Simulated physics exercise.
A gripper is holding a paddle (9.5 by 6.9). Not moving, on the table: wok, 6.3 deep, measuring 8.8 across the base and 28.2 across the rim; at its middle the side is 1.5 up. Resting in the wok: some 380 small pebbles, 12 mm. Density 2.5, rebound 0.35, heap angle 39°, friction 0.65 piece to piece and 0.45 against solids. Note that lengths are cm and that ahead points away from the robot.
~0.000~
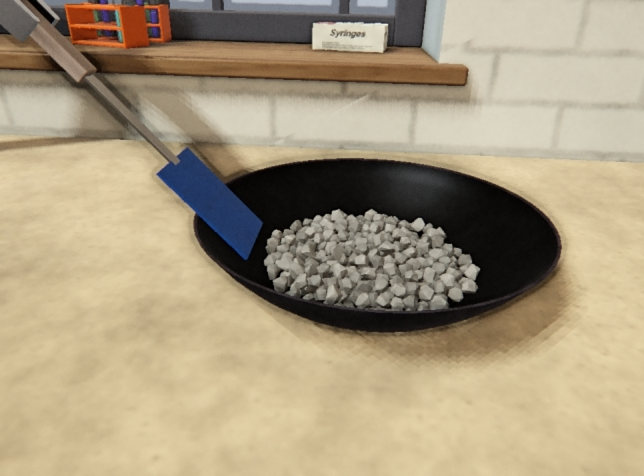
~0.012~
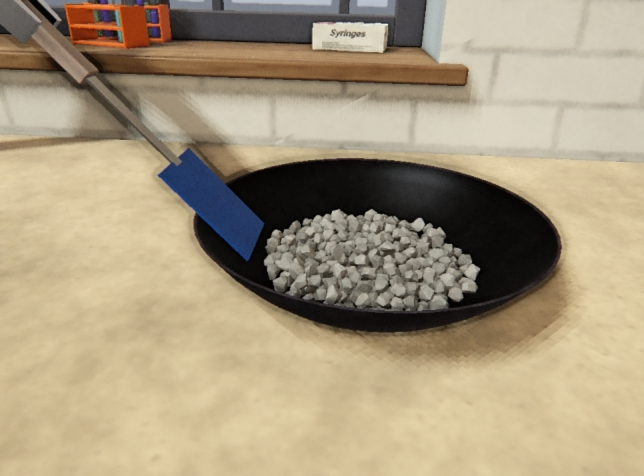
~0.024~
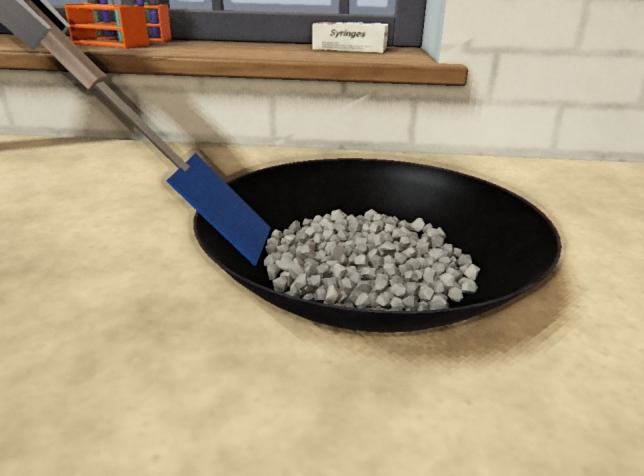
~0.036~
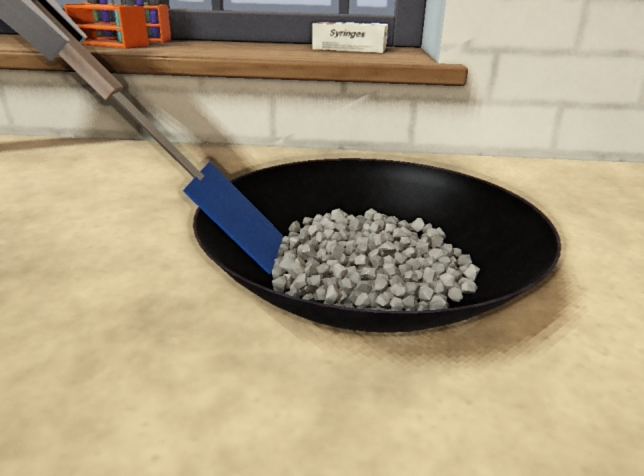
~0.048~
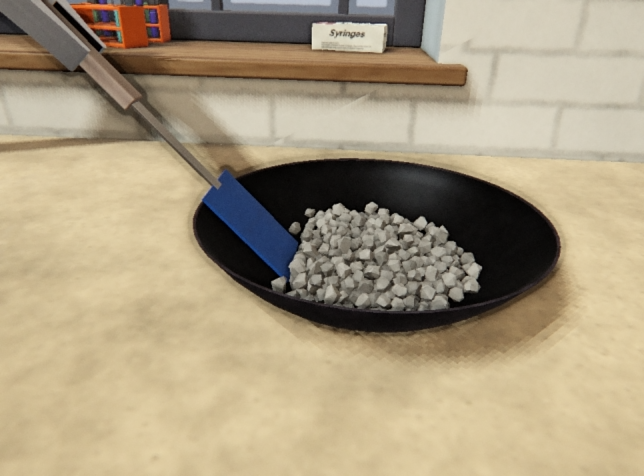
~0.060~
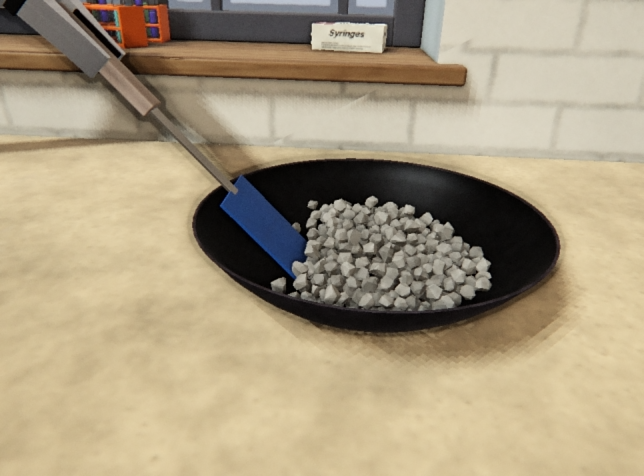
In this clip, a gripper holds a blue paddle at the left side of a black wok of small grey pebbles on a table, then moves it rightward into the pile, pushing some pebbles slightly right.
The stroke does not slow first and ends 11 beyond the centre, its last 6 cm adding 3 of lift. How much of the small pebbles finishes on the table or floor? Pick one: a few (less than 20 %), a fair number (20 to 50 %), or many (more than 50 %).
A fair number, 20 to 50 %.
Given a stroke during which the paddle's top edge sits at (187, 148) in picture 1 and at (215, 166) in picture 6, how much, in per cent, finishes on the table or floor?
Around 35 per cent finishes there.
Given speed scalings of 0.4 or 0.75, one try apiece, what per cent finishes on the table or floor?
Try one about 30 %, try two about 35 %.
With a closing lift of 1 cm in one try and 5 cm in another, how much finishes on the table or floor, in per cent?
First try around 45 percent, second try around 40 percent.
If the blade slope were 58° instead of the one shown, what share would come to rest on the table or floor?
In that case around 45 per cent.
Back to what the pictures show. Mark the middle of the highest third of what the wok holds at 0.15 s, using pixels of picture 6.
It is centred at roughly (482, 228).
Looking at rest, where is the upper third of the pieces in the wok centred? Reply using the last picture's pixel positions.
It is centred near (444, 241) in the last view.
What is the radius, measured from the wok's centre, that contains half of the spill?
Distance, approx.: 38 cm.
After 0.11 s, sloping 47°, highest piece 8 above the table; 380 in the wok.
After 0.15 s, sloping 47°, highest piece 8 above the table; 380 in the wok.
After 0.37 s, sloping 47°, highest piece 19 above the table; 221 in the wok, 50 on the table or floor, 109 on the blade or in flight.
After 1.42 s, sloping 47°, highest piece 7 above the table; 221 in the wok, 159 on the table or floor.
In the end, 221 in the wok, 159 on the table or floor. That is 42 % on the table or floor.
